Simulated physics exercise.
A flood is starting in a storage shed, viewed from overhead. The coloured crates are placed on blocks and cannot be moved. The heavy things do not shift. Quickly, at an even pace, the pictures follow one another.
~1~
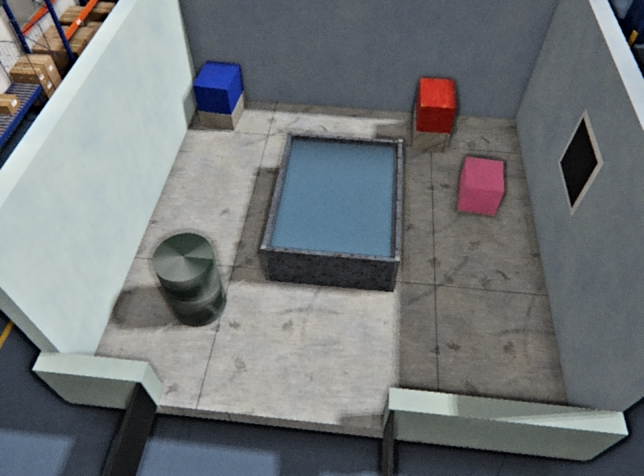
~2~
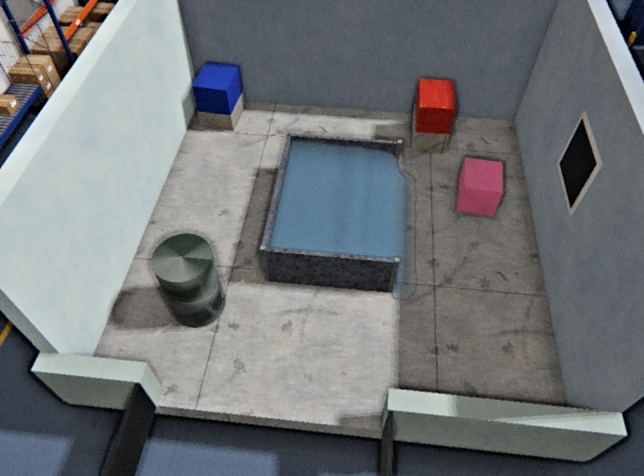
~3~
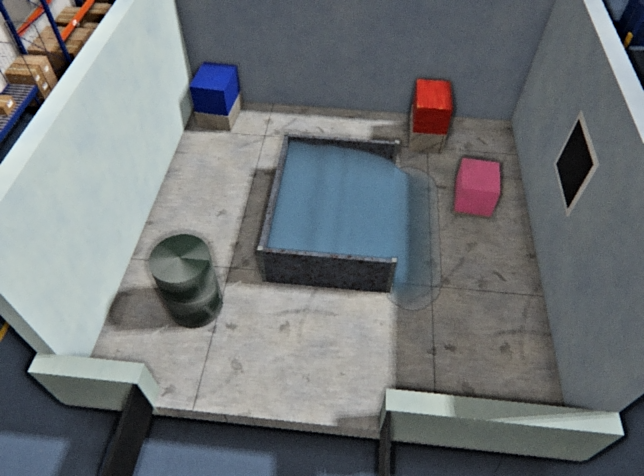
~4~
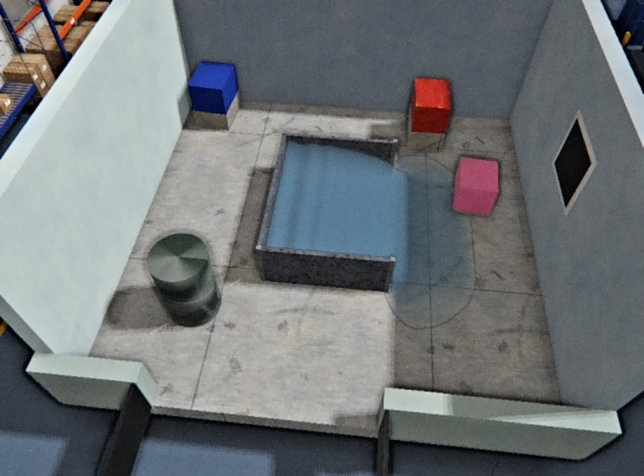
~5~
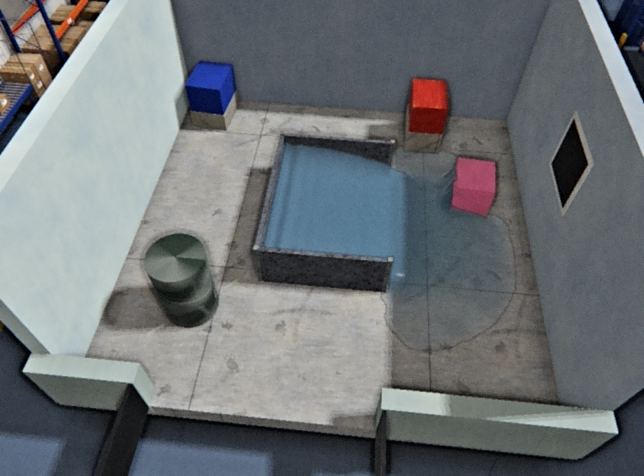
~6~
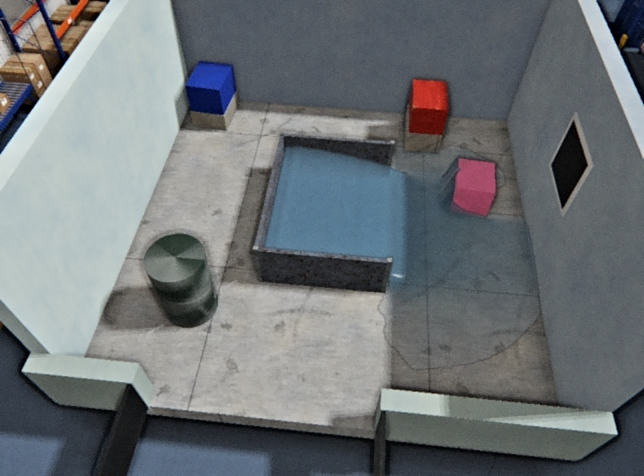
In a storage shed seen from above, a full water tank stood still among colored boxes and a green drum, then water poured from its right side and spread across the floor around the pink box.
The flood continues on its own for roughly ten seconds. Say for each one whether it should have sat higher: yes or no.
Red crate - no; pink crate - yes; blue crate - no.
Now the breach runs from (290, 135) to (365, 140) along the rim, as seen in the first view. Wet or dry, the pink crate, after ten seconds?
I'd say the pink crate gets flooded.
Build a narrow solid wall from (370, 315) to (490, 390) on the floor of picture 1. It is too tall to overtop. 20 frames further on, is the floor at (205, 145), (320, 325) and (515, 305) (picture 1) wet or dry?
First unwetted, then inundated, then inundated.
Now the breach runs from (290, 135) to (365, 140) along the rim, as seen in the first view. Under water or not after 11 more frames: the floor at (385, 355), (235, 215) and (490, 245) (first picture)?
One by one, they turn out not soaked, not soaked and not soaked.
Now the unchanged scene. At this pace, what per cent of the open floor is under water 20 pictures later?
About 70 in a hundred.
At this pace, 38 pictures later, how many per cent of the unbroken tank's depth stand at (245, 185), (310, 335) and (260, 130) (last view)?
In order: 4, 8, 8 %.
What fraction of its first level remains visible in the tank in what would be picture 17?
Estimate: Around 26 %.
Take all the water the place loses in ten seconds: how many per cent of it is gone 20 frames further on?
Roughly 0 percent.
A moment on, water covers 35 % of the floor; the red crate water round its plinth, the pink crate water round its plinth, the blue crate not reached.
Next, water covers 40 % of the floor; the red crate water round its plinth, the pink crate water round its plinth, the blue crate not reached.
Then, water covers 70 % of the floor; the red crate water round its plinth, the pink crate water round its plinth, the blue crate not reached.
Later, water covers 95 % of the floor; the red crate water round its plinth, the pink crate water round its plinth, the blue crate water round its plinth.
In the end, water covers 100 % of the floor; the red crate stayed above the water, the pink crate was topped, the blue crate stayed above the water.
